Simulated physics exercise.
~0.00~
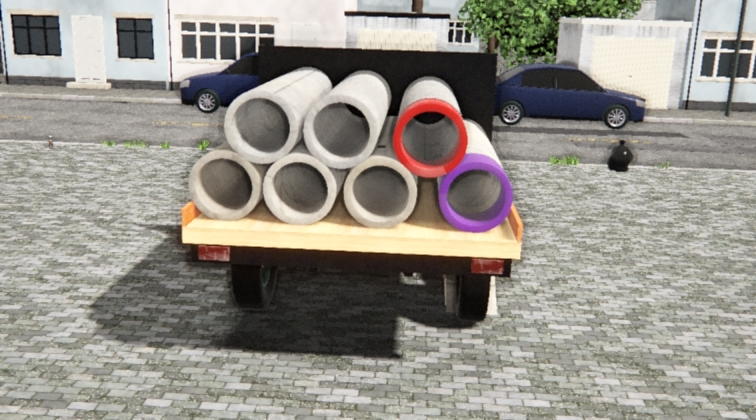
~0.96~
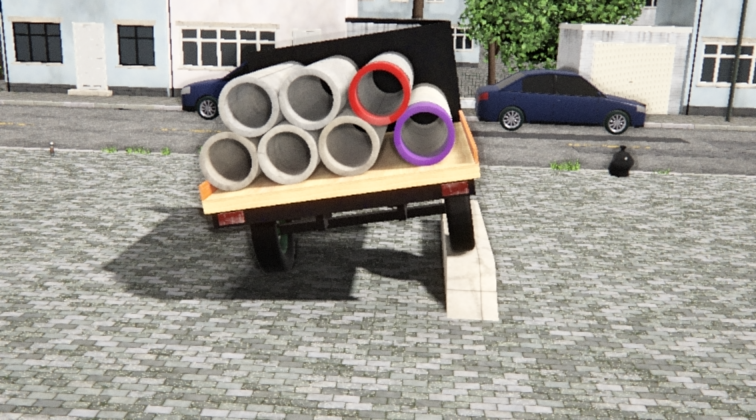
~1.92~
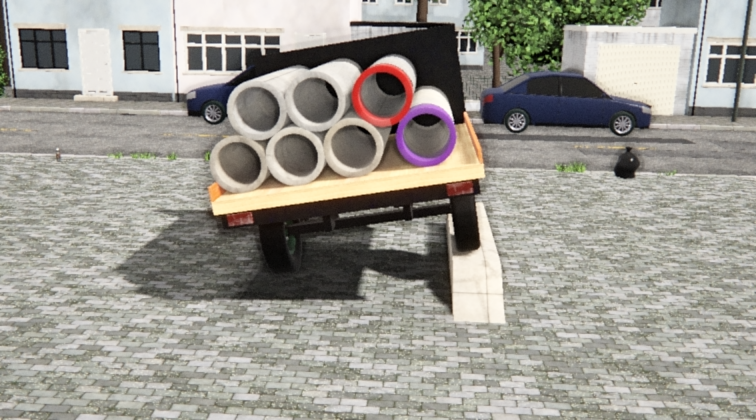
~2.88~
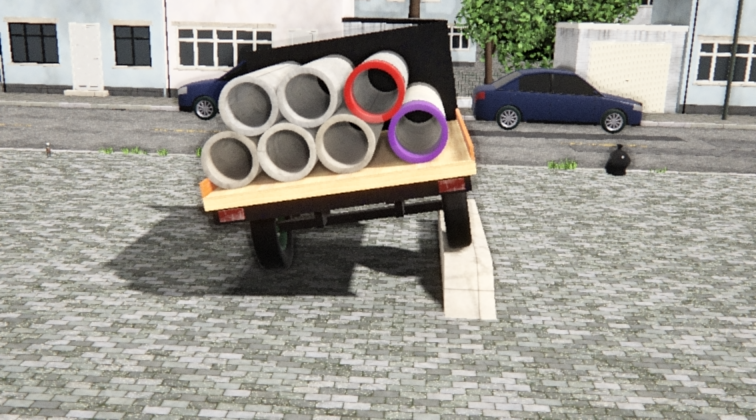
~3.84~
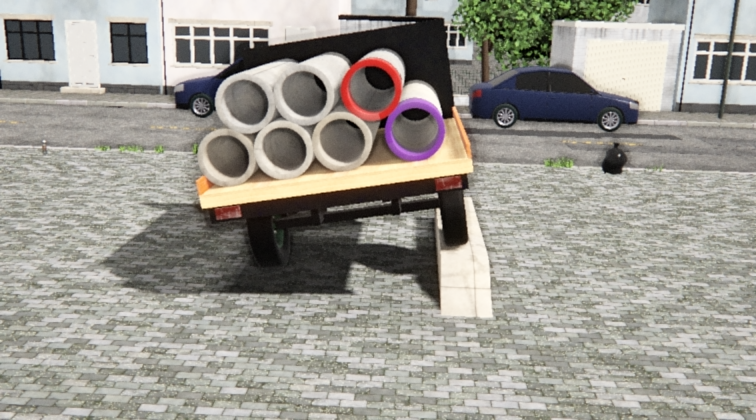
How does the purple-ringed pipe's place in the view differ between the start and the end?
At the start the purple-ringed pipe sits lower and further to the right in the view. By the end, with the trailer tilted on the slab, it is higher up and further to the left, still on the deck.
